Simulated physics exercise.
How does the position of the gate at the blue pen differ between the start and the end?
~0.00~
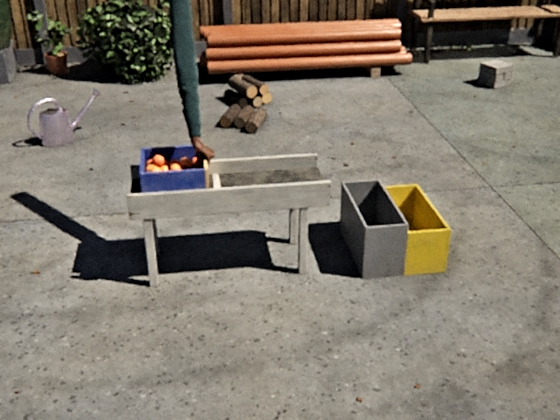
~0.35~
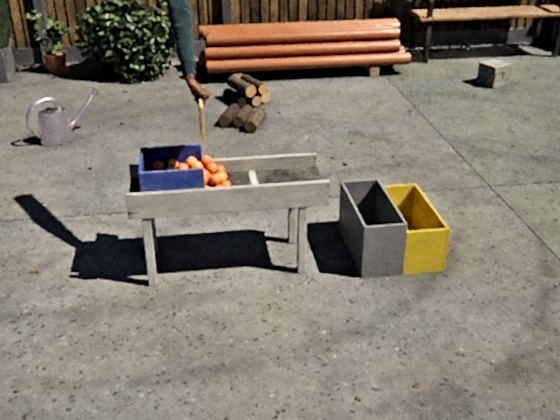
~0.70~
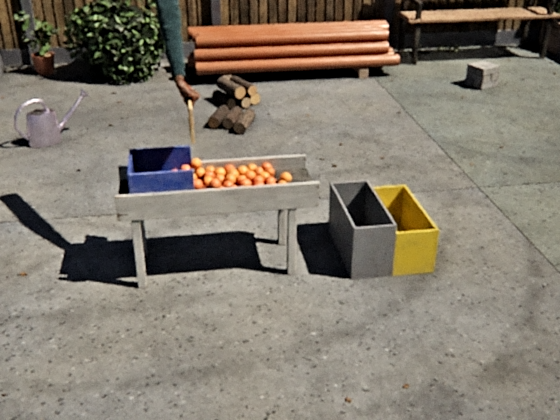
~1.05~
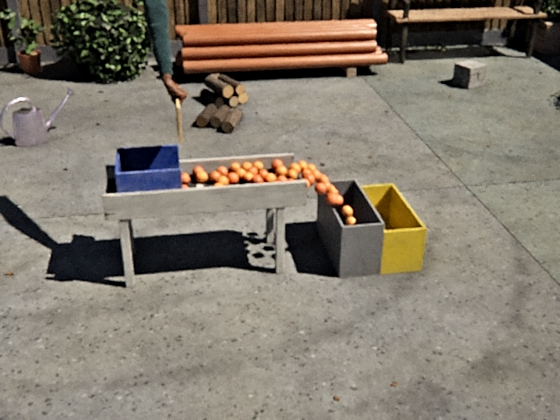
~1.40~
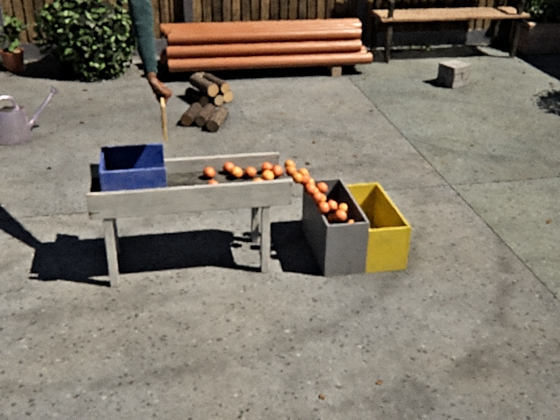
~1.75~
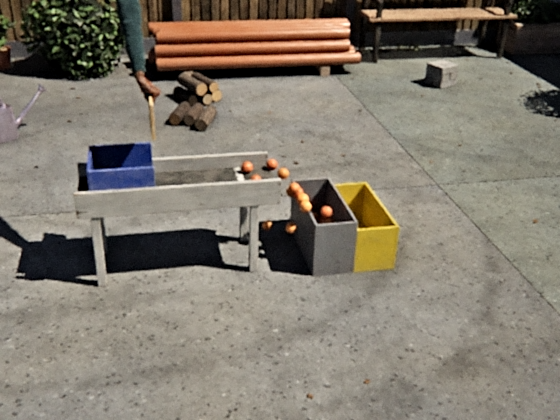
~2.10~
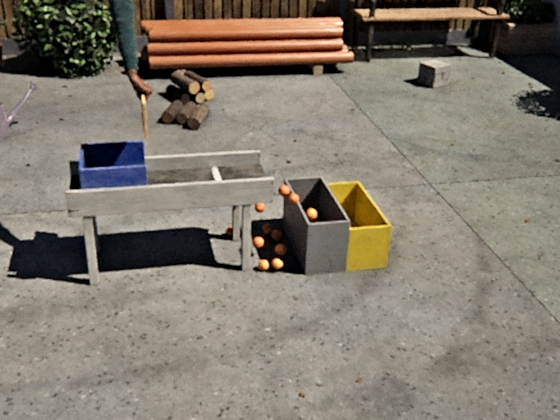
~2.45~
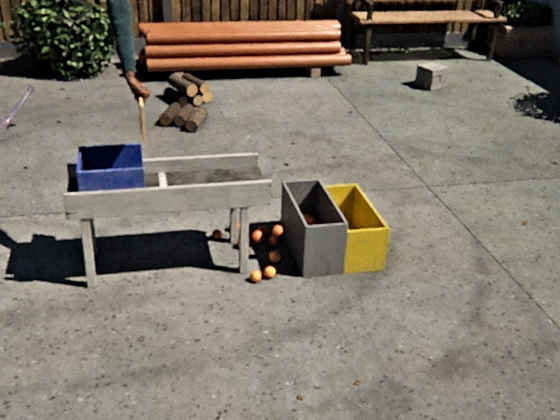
At the start the gate is down at the right side of the blue pen, with the hand at its top. At the end it is raised, and the hand is holding it up above the belt.
